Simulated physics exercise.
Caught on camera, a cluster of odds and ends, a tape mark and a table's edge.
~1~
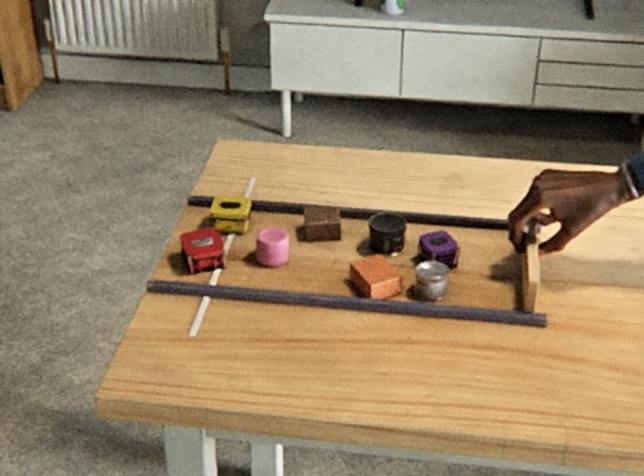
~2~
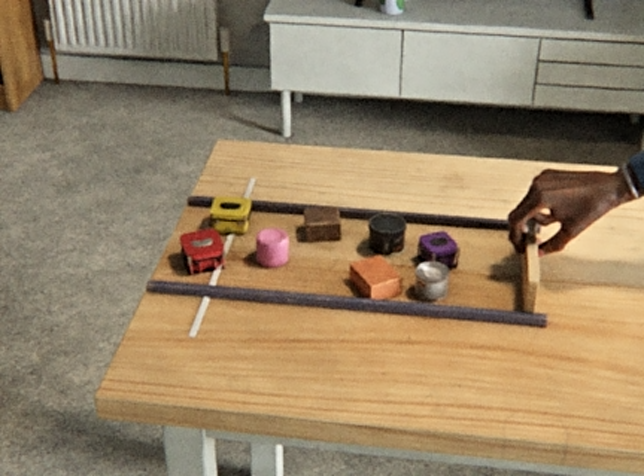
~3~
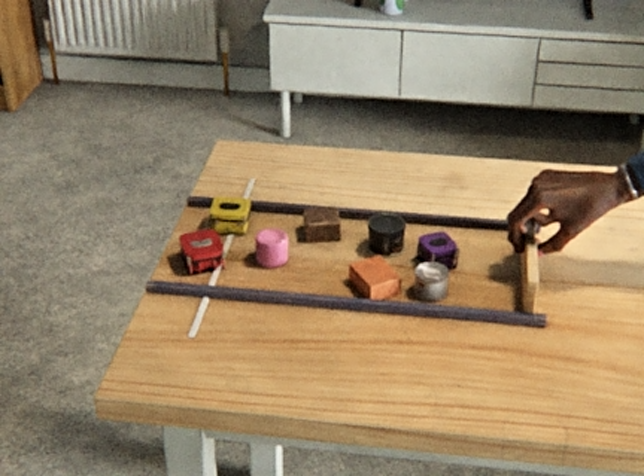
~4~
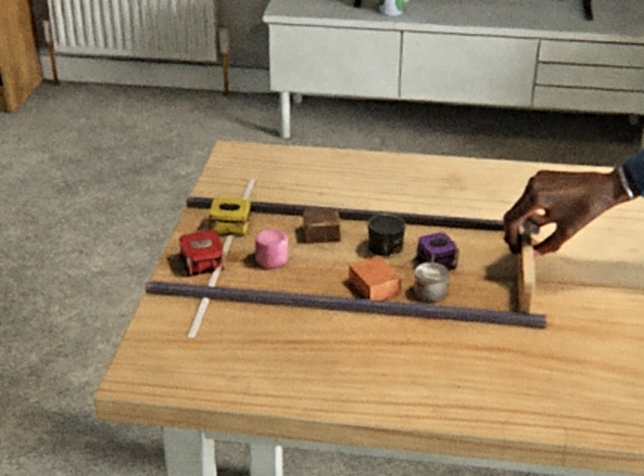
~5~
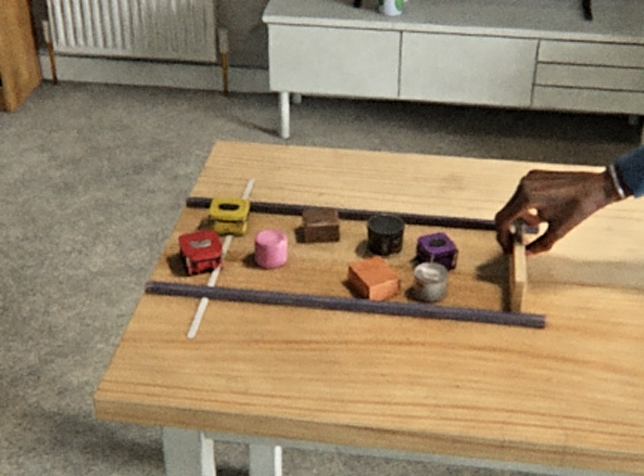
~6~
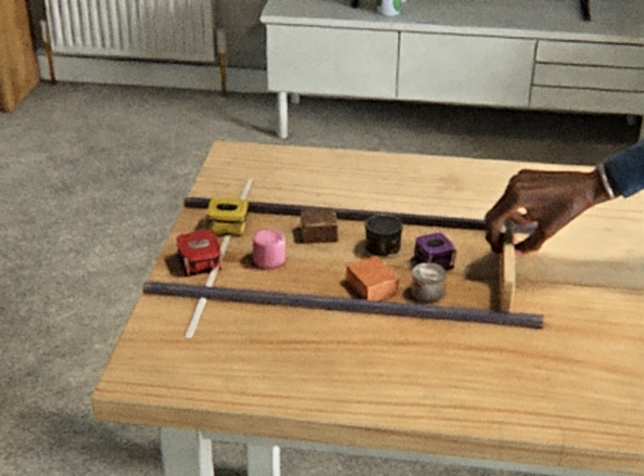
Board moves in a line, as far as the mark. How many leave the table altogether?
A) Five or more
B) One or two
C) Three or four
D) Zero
Answer: B.
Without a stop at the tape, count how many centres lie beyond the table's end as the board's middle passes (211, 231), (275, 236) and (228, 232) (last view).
4; 0; 1.
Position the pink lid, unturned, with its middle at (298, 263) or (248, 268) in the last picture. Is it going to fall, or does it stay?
Pink lid: Holds firm; plunges.
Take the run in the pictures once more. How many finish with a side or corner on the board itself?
Result: 3 in all.
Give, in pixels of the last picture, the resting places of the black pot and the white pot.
You'll find the black pot at roughly (180, 224) and the white pot at roughly (195, 267).
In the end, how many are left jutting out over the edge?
3 in all.
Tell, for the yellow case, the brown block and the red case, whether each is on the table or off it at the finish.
Yellow case: Stays up; brown block: Stays up; red case: Goes down.
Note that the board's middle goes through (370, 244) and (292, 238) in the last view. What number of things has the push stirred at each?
Up to then 5, and up to the other point 8.
Early on, none off yet; red case at rest near (199, 253); yellow case at rest near (228, 217); pink lid at rest near (269, 249).
A while later, none off yet; red case at rest near (199, 253); yellow case at rest near (225, 217); pink lid travelled a little near (254, 250).
Finally, the number that fall off is one or two; lost, red case.
